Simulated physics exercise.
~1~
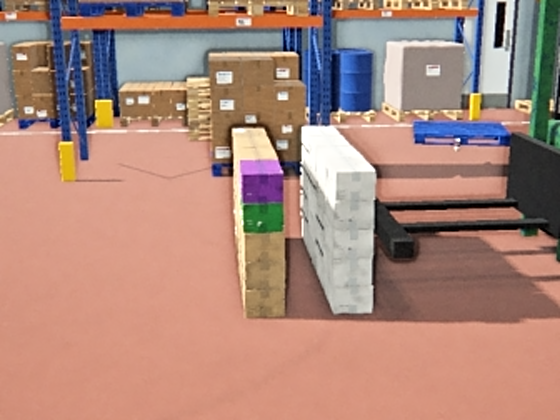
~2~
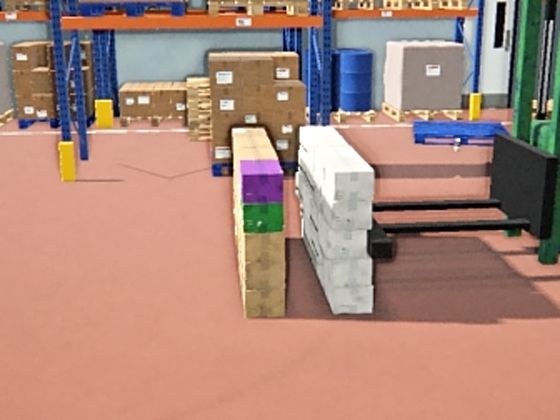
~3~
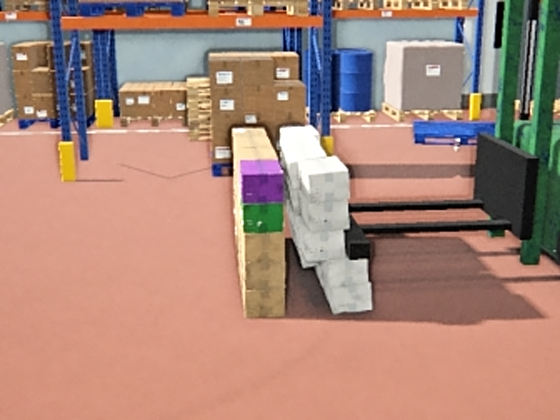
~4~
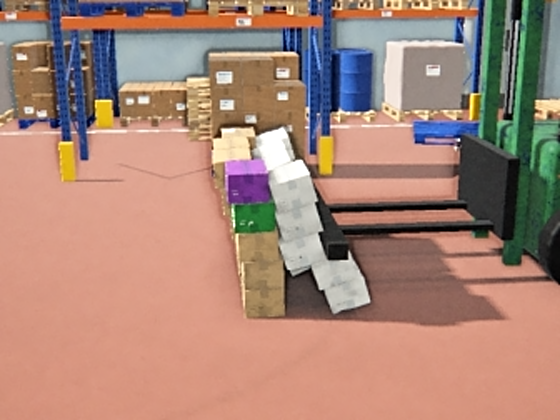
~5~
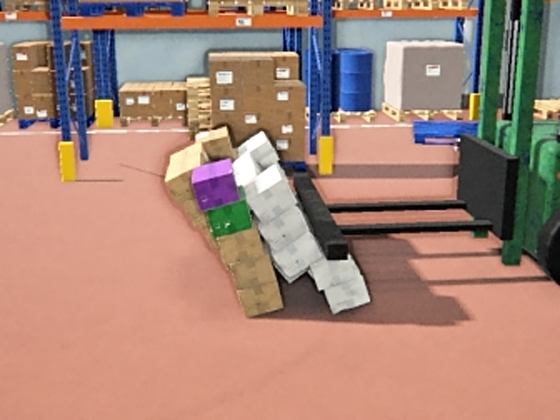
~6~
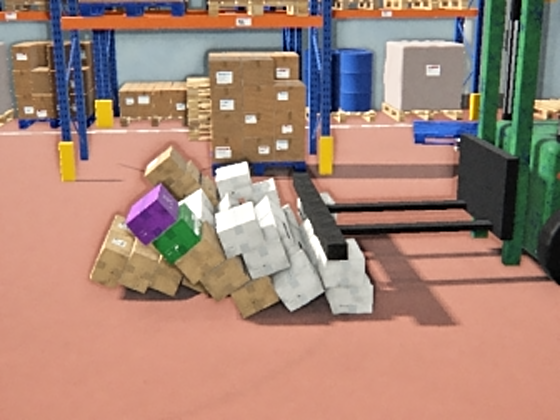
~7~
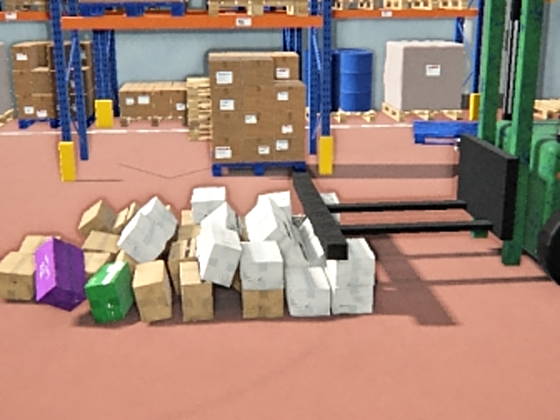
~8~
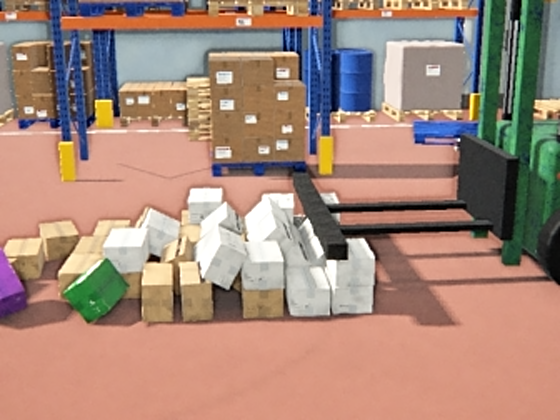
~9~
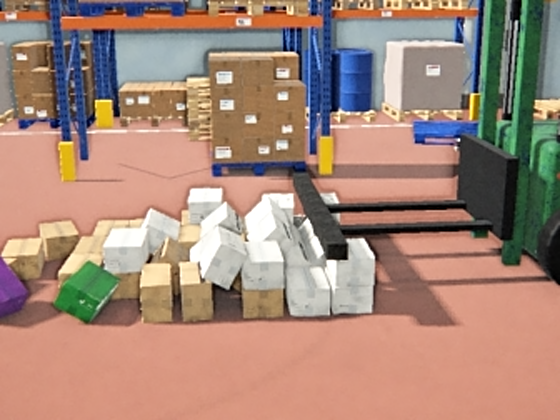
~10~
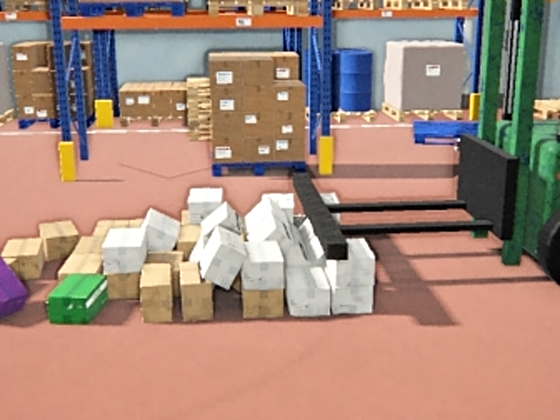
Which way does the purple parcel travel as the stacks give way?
The purple parcel moves to the left, tumbling down to the floor near the left edge of the view.
